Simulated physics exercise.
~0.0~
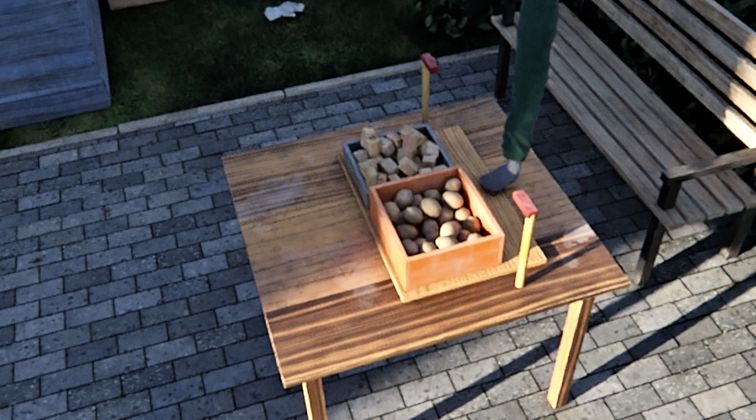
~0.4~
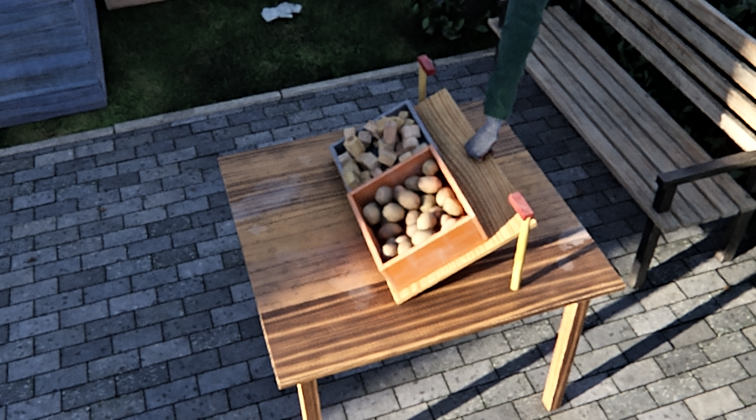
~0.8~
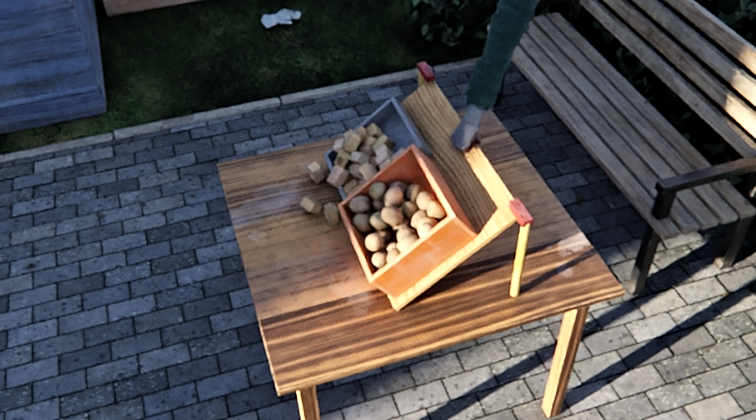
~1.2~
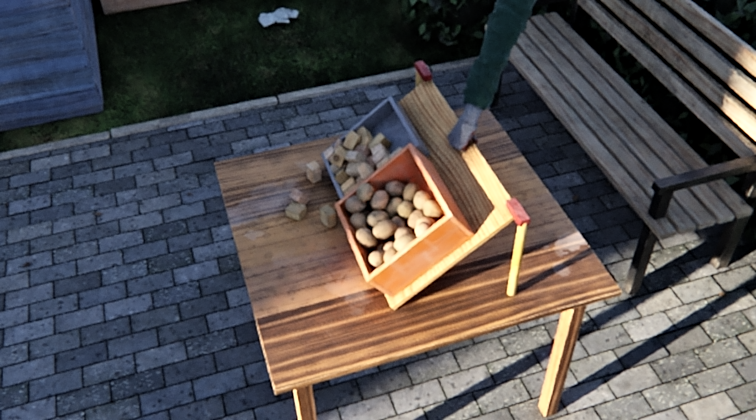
Board tilting up under a gloved hand until it meets the stops, grey tote spilling a few wooden blocks, orange tote keeping its potatoes.
